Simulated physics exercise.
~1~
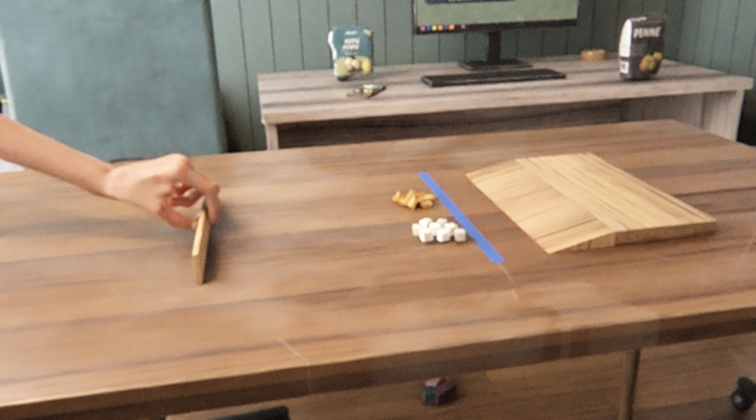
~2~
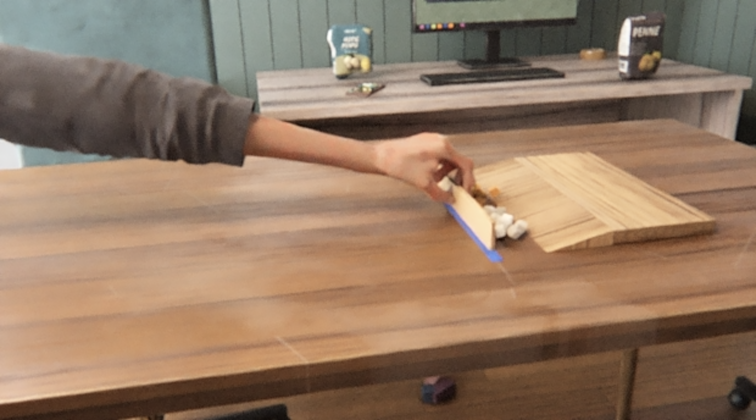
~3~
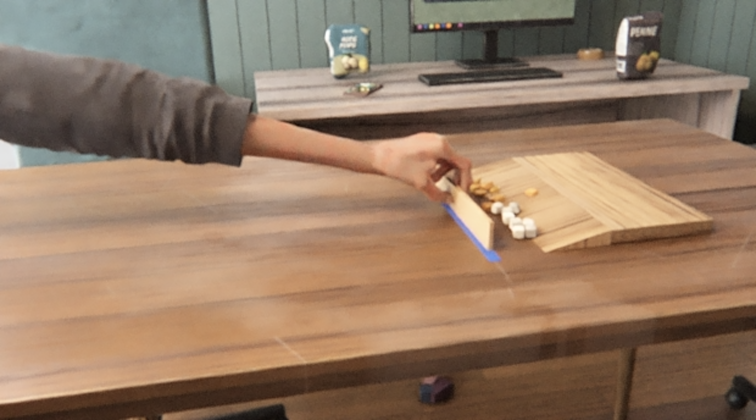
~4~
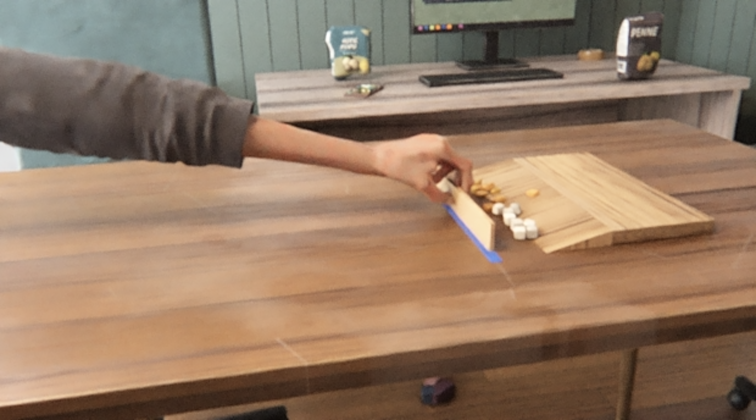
A hand slides a card right to the blue tape, pushing loose pieces toward the ramp.
